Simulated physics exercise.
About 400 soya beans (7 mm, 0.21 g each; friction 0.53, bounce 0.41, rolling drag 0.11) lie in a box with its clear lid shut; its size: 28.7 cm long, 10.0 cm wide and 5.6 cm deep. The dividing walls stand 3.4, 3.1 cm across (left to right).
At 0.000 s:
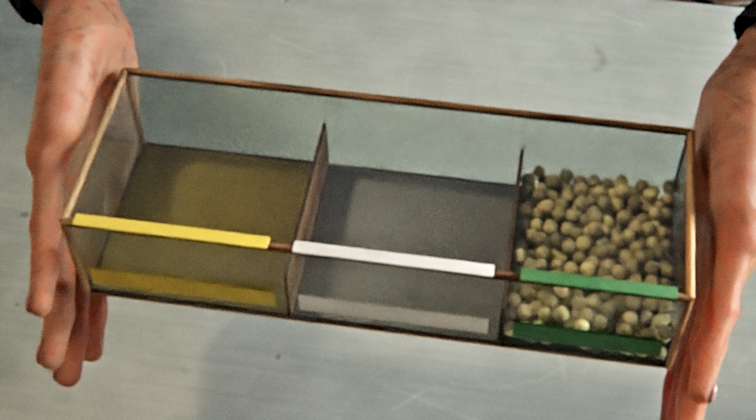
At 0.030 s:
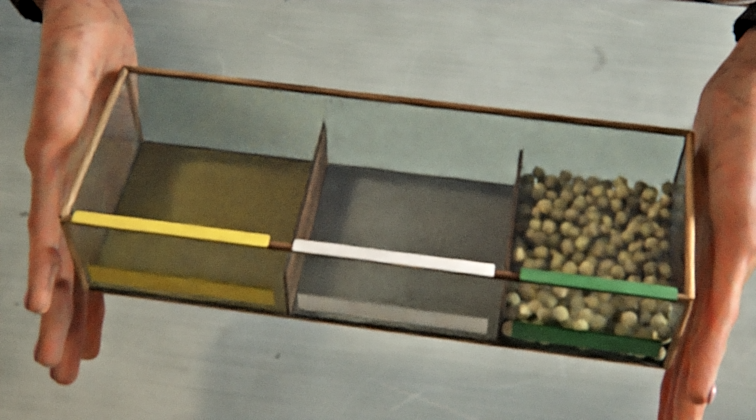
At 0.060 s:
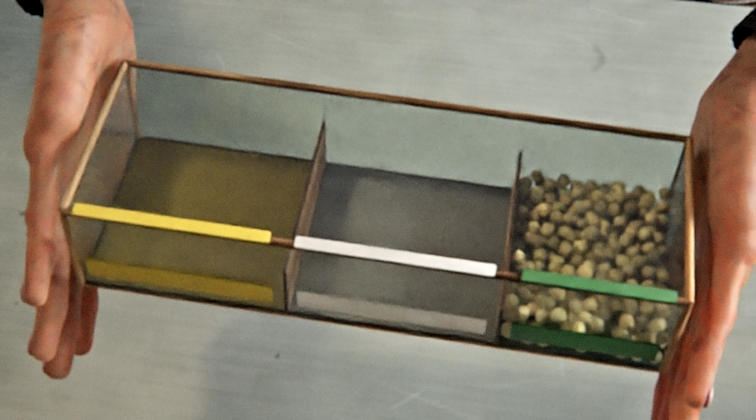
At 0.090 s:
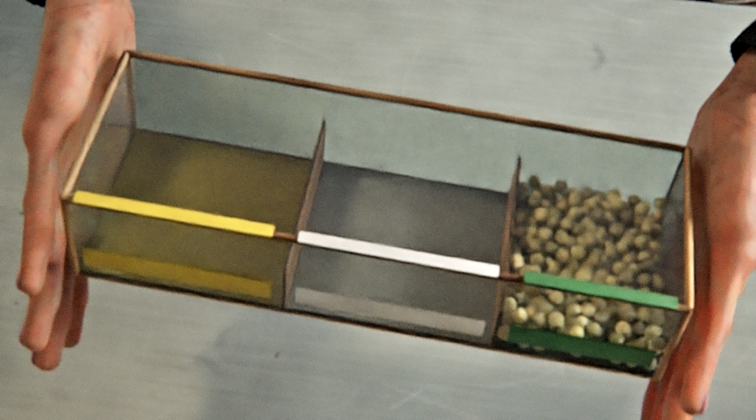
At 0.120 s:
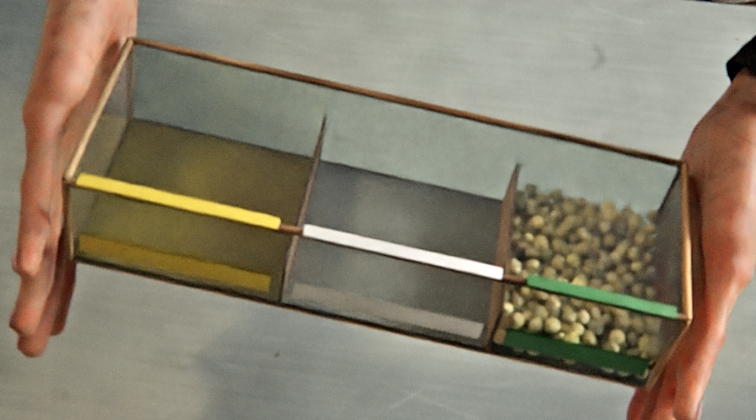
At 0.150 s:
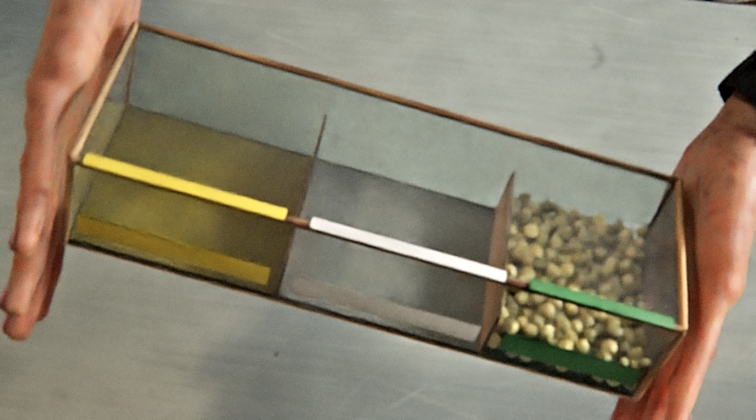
To begin with, two hands hold a clear box with yellow, white and green strips, nearly level, with small round beans filling only the green section at right. The hands then tilt it gradually, the left end rising and the right dipping, while the beans stay in the green section.
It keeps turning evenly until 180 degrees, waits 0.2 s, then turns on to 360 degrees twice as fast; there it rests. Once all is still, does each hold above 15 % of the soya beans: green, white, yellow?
Green: Over, white: Over, yellow: Under.
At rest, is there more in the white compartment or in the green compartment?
The larger share is in the white compartment.
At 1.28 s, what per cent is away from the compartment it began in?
Some 0 per cent.
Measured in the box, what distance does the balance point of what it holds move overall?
About 8.0 cm.
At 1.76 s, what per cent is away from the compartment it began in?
About 50 per cent.
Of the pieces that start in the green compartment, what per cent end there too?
Some 40 per cent.
Then, at 0.77 s, tilt 118 degrees; green 100 %; middle of all pieces near (302, 412).
After 1.28 s, tilt 180 degrees; green 100 %; middle of all pieces near (177, 339).
Then, at 1.76 s, tilt 79 degrees; green 50 %, white 45 %; middle of all pieces near (415, 212).
Then, at 2.21 s, tilt 0 degrees; green 40 %, white 55 %, yellow 5 %; middle of all pieces near (425, 267).
In the end, at 2.7 s, green 40 %, white 55 %, yellow 5 %.
